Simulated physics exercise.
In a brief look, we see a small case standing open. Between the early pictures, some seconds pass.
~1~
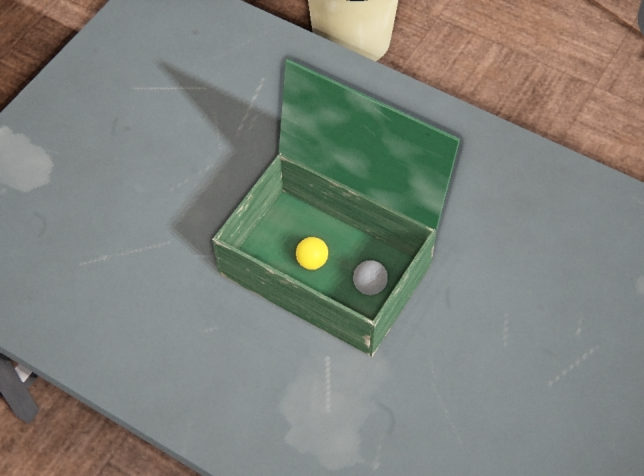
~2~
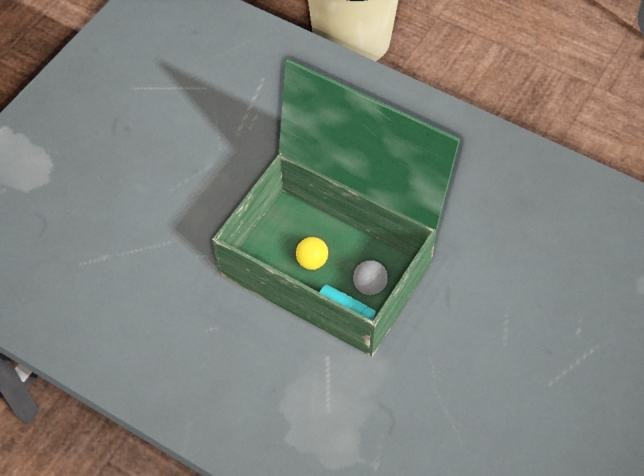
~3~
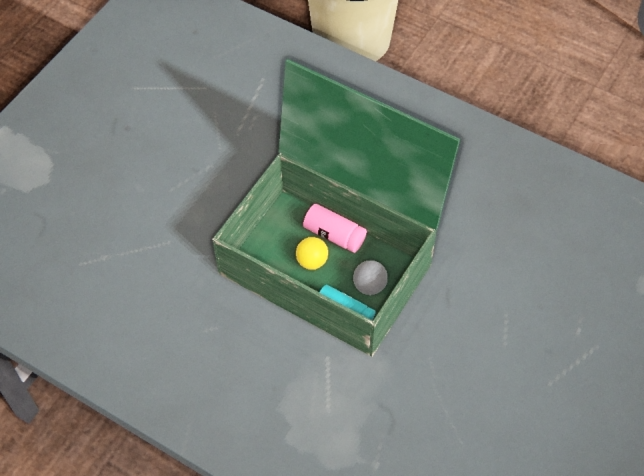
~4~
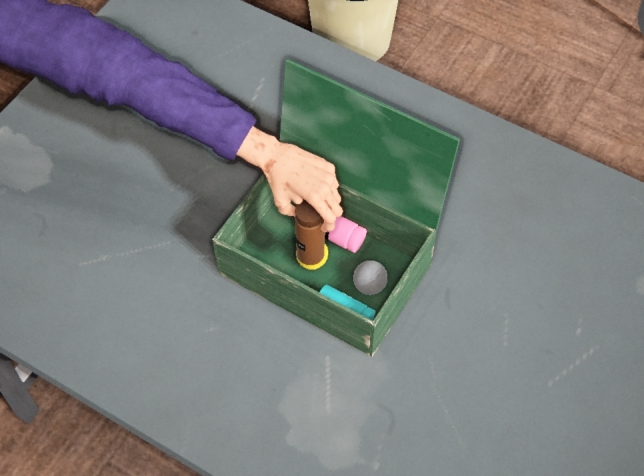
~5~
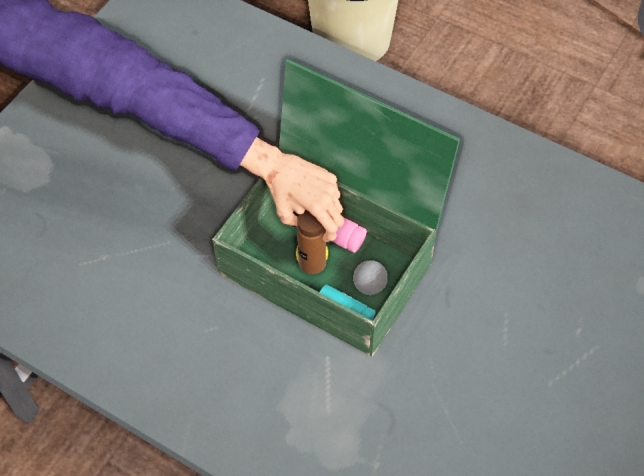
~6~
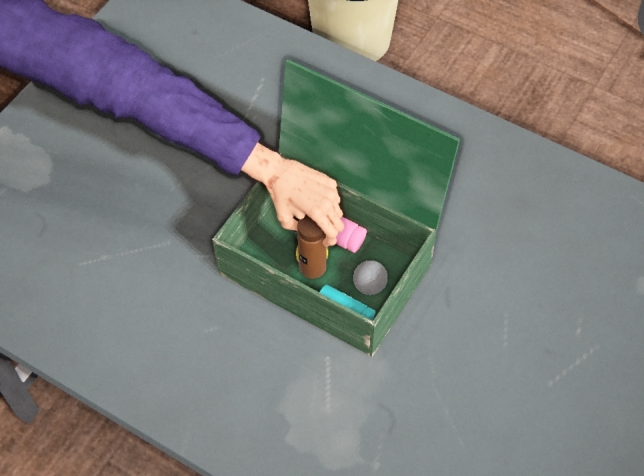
In an open green case, cyan and pink items appear before a hand lowers a brown shaker.
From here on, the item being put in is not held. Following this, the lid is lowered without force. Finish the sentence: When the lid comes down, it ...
When the lid comes down, it stops short of the rim.
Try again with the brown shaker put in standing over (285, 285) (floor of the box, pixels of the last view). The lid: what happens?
Once it's packed that way, the lid stays propped up.
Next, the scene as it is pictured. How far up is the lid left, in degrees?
About 10°.
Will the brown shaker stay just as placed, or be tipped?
It stays as it was set.
Then, 0.70 s past the last view, brown shaker displaced about its own width near (306, 276); yellow lemon displaced a little.
Then, 1.50 s past the last view, lid 65° above the rim; brown shaker displaced about its own width near (305, 277); yellow lemon displaced a little.
Then, 1.90 s past the last view, lid 26° above the rim; brown shaker displaced about its own width near (305, 277); yellow lemon displaced a little.
Finally, lid 10° above the rim; moved from the start, brown shaker; the other 4 still in place. Final places as the last picture's camera would see them, brown shaker near (305, 277).
